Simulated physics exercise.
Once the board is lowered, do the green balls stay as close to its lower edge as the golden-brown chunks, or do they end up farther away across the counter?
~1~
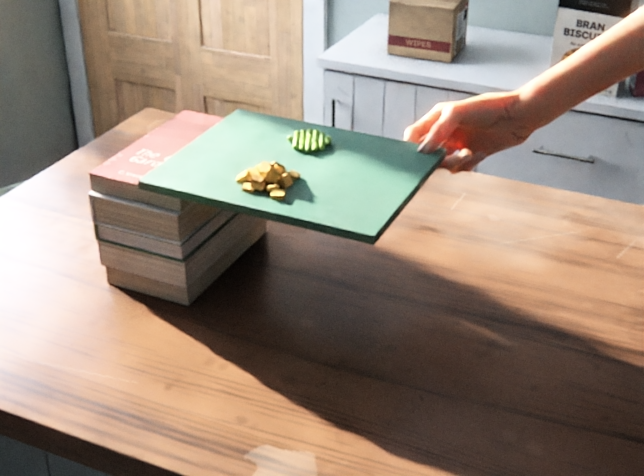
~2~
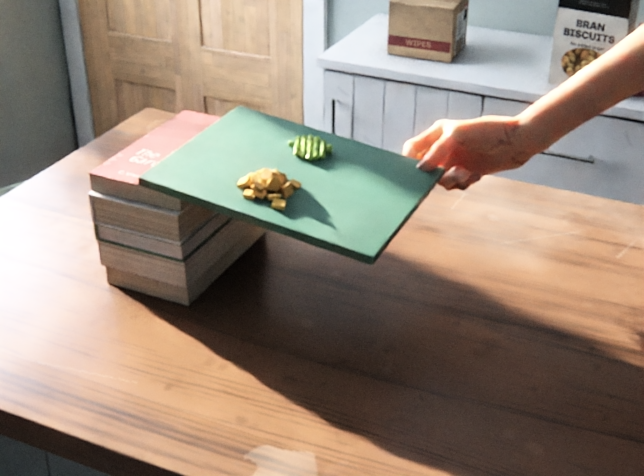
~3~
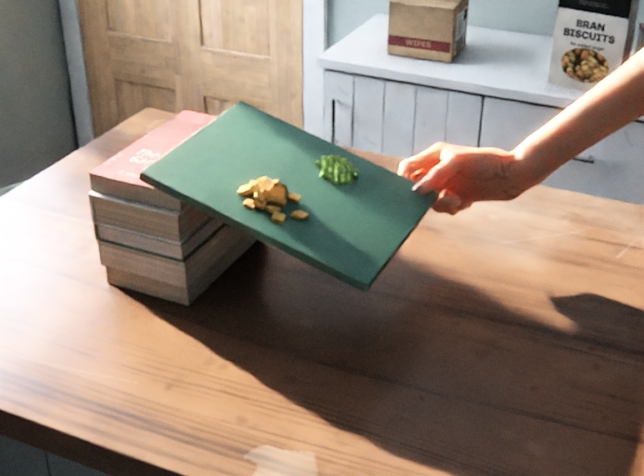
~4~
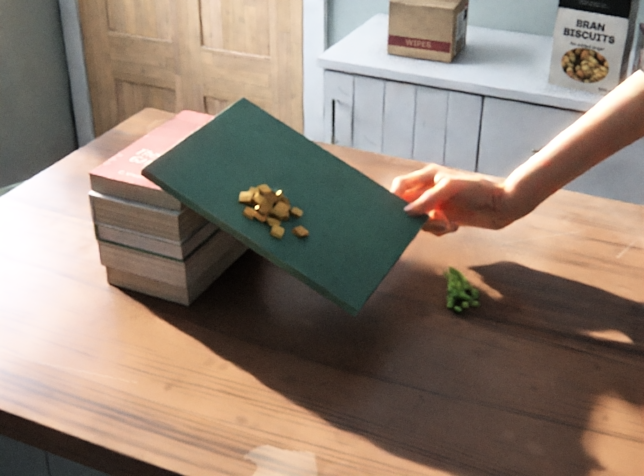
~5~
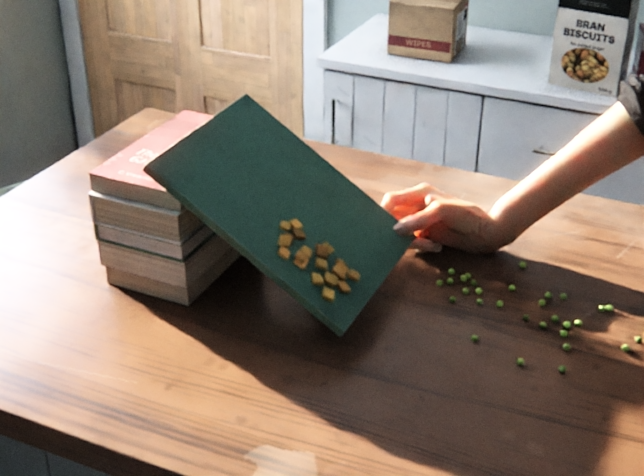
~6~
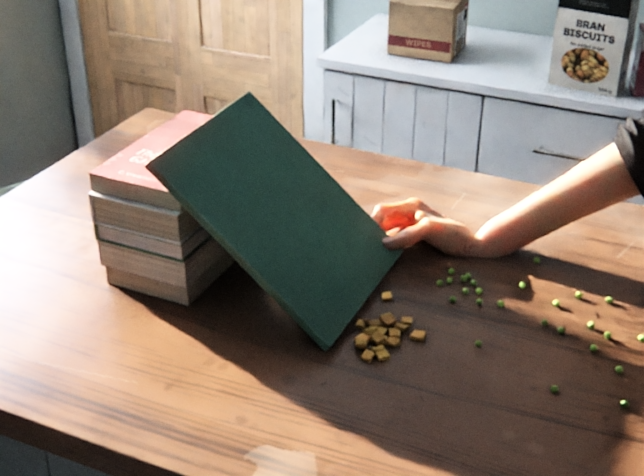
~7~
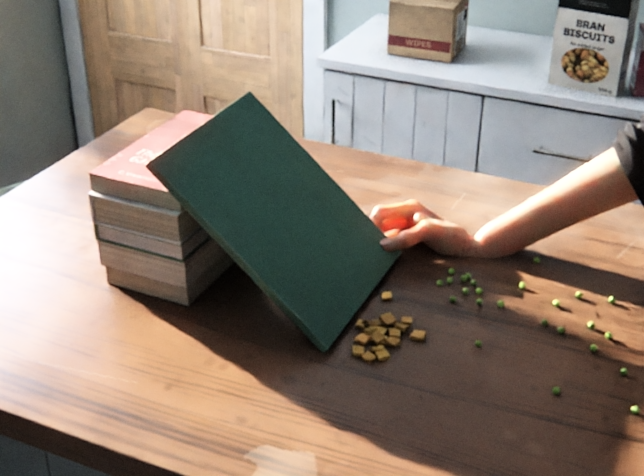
The green balls end up farther away, scattered across the counter to the right, while the golden-brown chunks rest close to the board's lower edge.
On a wooden kitchen counter, a hand lowers one end of a green board propped on stacked books until it meets the surface; small green balls tumble off and scatter widely to the right, then golden-brown chunks slide down and settle near the board's lower edge.
